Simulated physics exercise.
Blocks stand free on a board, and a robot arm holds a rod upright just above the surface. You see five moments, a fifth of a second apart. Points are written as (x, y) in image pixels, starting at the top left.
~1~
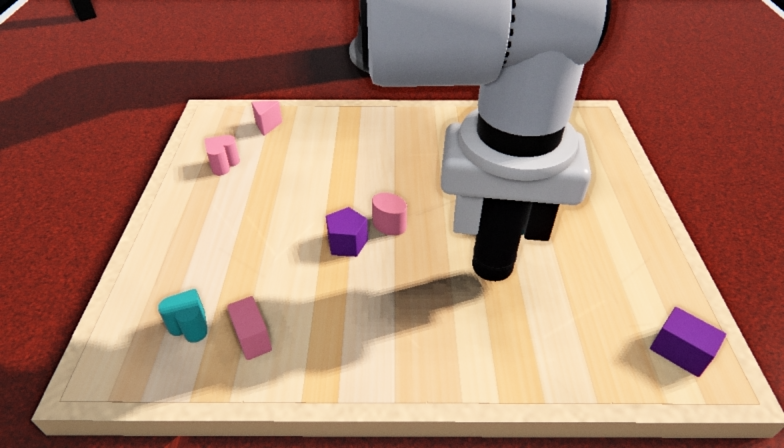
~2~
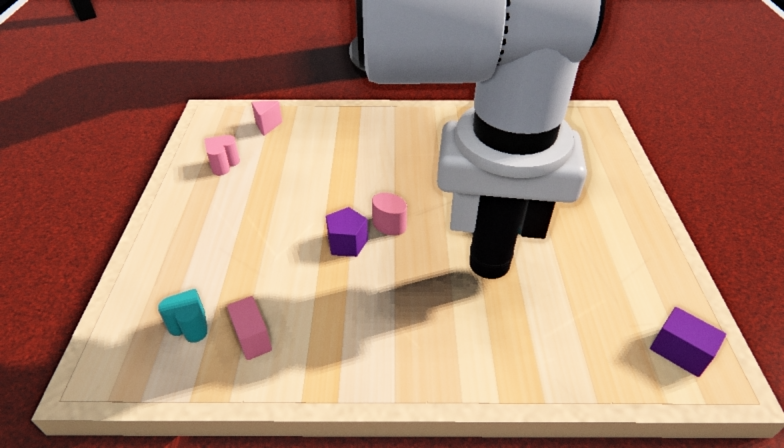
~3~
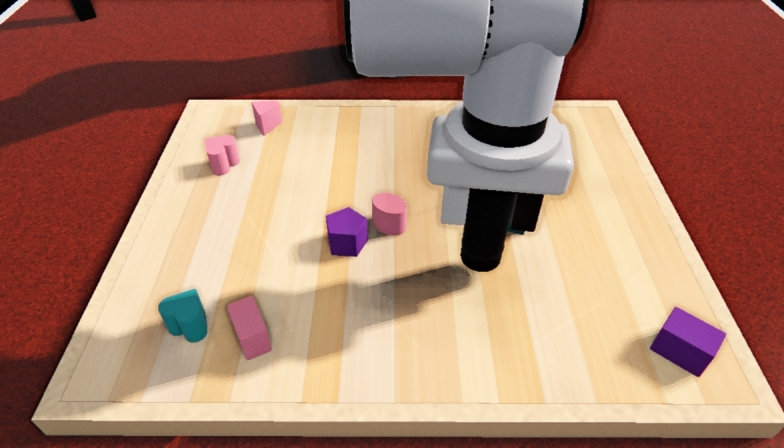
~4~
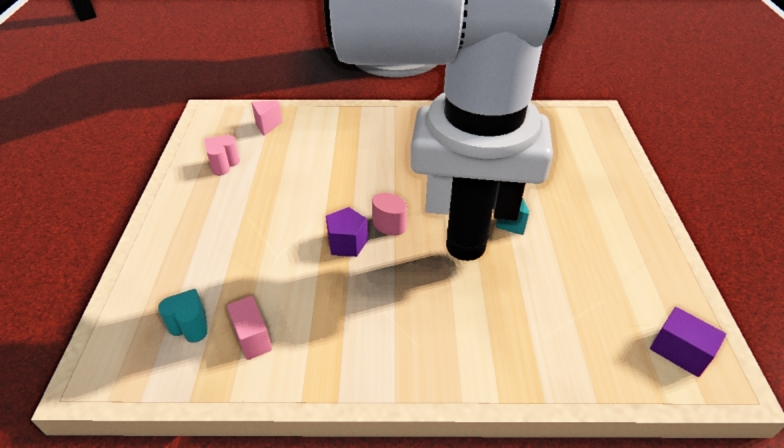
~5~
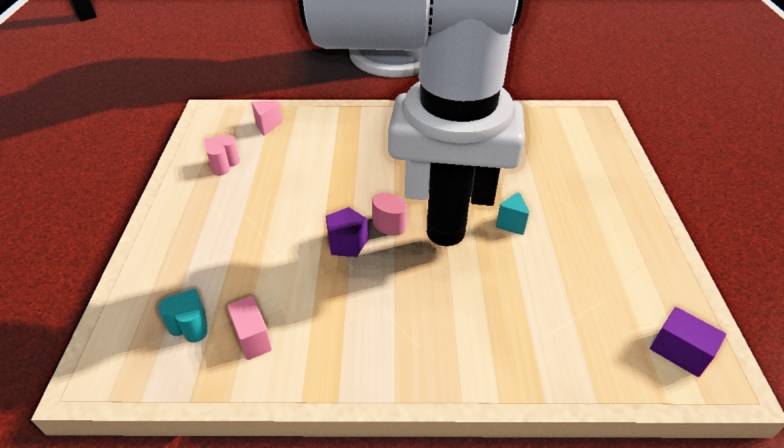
Above a wooden board, a robot arm moves its black rod left past still blocks.
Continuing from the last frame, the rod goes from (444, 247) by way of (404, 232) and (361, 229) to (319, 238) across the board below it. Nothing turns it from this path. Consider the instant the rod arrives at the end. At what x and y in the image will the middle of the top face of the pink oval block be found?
I'd expect the centre of its top face to be at (336, 187).
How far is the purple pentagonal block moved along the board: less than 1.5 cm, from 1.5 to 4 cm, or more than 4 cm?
The answer here is over 4 cm.
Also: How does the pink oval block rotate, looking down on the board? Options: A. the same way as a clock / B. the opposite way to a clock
I choose A.
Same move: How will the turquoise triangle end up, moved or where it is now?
It is left in place.
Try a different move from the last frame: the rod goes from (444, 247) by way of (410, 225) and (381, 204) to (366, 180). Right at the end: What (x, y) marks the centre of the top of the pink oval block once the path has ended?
For the centre of its top, I'd go with (342, 184).
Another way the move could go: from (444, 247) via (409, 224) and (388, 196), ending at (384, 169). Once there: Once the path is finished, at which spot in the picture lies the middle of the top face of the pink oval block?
The pink oval block ends near (356, 186).
What follows on the original path. One third of the way, rod at (404, 218); pink oval block at (372, 196).
Two thirds of the way, rod at (360, 216); purple pentagonal block at (331, 226); pink oval block at (342, 187), turned 55° clockwise.
At the end, rod at (317, 225); purple pentagonal block at (298, 242), turned 35° anticlockwise; pink oval block at (336, 187), turned 80° clockwise; turquoise triangle in place.
